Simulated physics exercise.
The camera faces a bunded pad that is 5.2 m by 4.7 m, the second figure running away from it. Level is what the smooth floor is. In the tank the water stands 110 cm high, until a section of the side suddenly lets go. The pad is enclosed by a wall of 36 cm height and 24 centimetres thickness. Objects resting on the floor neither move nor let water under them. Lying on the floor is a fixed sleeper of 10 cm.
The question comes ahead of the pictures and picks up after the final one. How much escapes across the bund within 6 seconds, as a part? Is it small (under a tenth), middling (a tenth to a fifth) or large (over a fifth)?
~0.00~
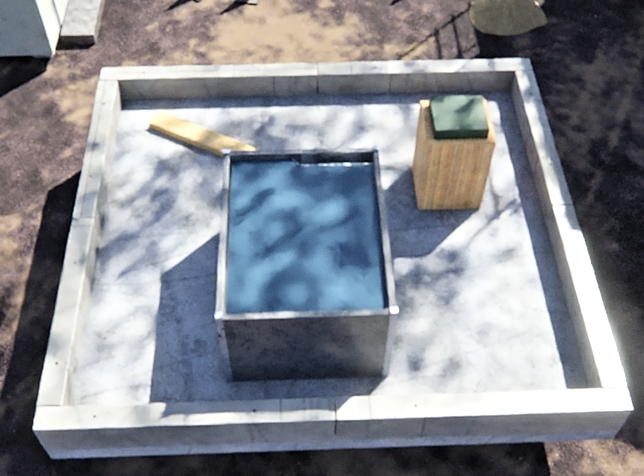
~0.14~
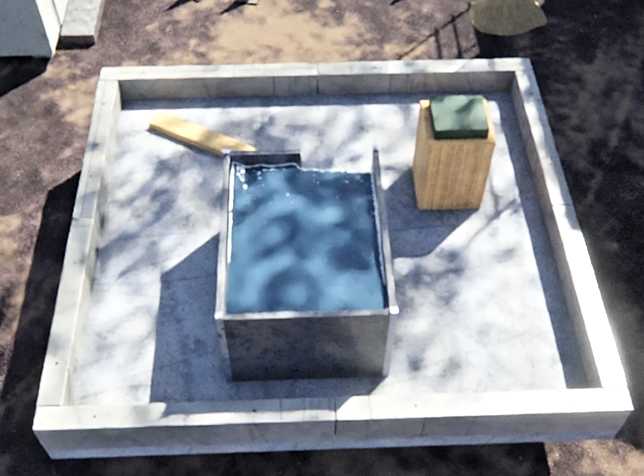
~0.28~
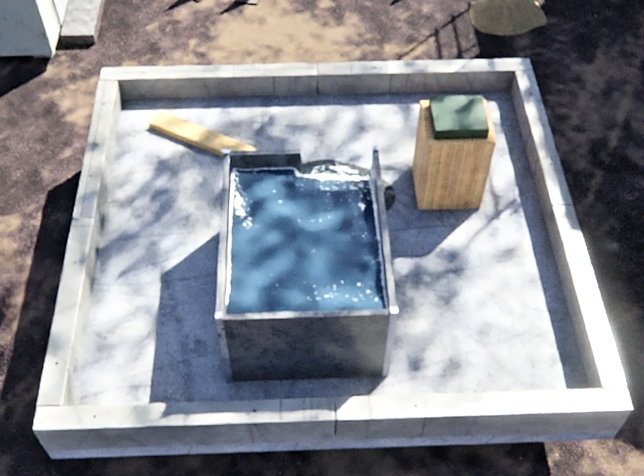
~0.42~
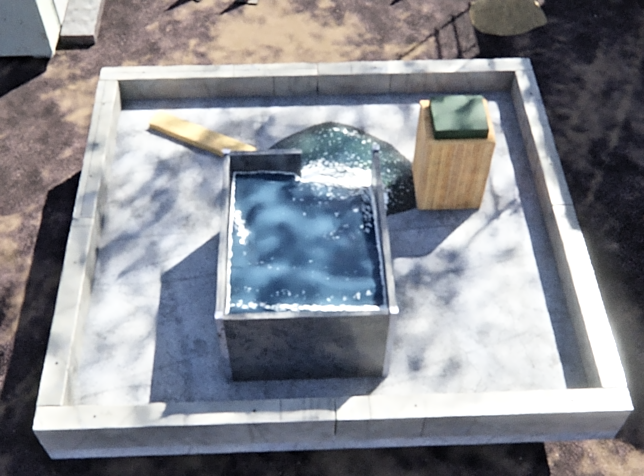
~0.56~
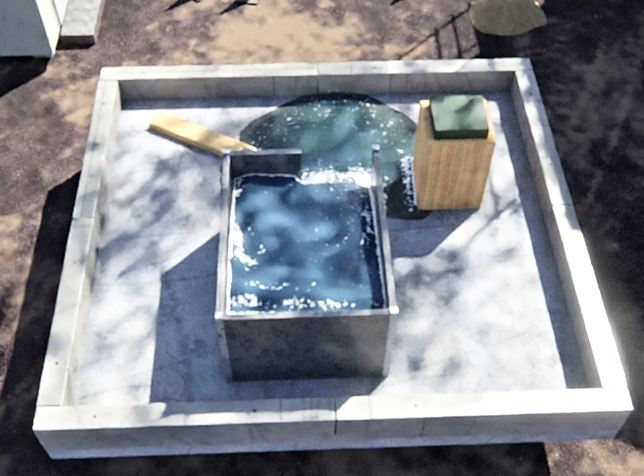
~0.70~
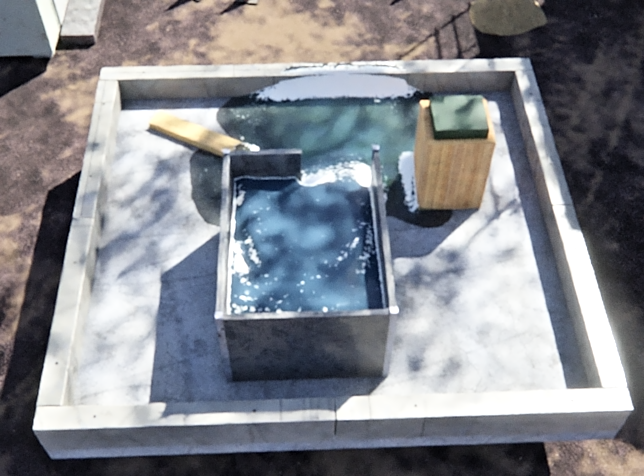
It is small, under a tenth.
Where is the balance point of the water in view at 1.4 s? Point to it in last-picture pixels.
Near (318, 241).
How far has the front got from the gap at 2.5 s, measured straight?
Around 3.4 metres.
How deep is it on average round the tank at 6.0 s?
I'd say close to 12 cm.
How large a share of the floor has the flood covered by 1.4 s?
Roughly 40 % of the floor.
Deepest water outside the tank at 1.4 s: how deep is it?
I'd say near 60 centimetres.
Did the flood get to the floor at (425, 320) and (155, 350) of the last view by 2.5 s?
Awash, then not yet touched.
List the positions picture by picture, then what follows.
In the first picture, the tank at (304, 231) is whole and still, 110 cm deep.
In the second picture, water pours out at (336, 200) and has run 0.5 m, to (298, 206); deepest outside 68 cm, 110 cm at the tank's back.
In the third picture, water pours out at (336, 201) and has run 0.9 m, to (321, 165); deepest outside 75 cm, 109 cm at the tank's back.
In the fourth picture, the front is at (324, 127), 1.6 m from the gap at (336, 204); 2.3 m2 of floor is under water; 101 cm left at the back of the tank.
In the fifth picture, the front is at (358, 95), 2.2 m from the gap at (336, 204); 4.2 m2 of floor is under water; 94 cm left at the back of the tank.
In the sixth picture, water pours out at (336, 203) and has run 2.5 m, to (424, 93); deepest outside 65 cm, 95 cm at the tank's back.
After 1.1 s water covers 35 % of the floor and is deepest (65 cm) near (349, 216); 0 % is over the wall.
After 1.4 s water covers 40 % of the floor and is deepest (60 cm) near (349, 216); 2 % is over the wall.
After 2.5 s water covers 50 % of the floor and is deepest (47 cm) near (501, 98); 6 % is over the wall.
After 4.0 s water covers 75 % of the floor and is deepest (31 cm) near (579, 404); 7 % is over the wall.
After 6.0 s water covers 80 % of the floor and is deepest (28 cm) near (382, 410); 7 % is over the wall.
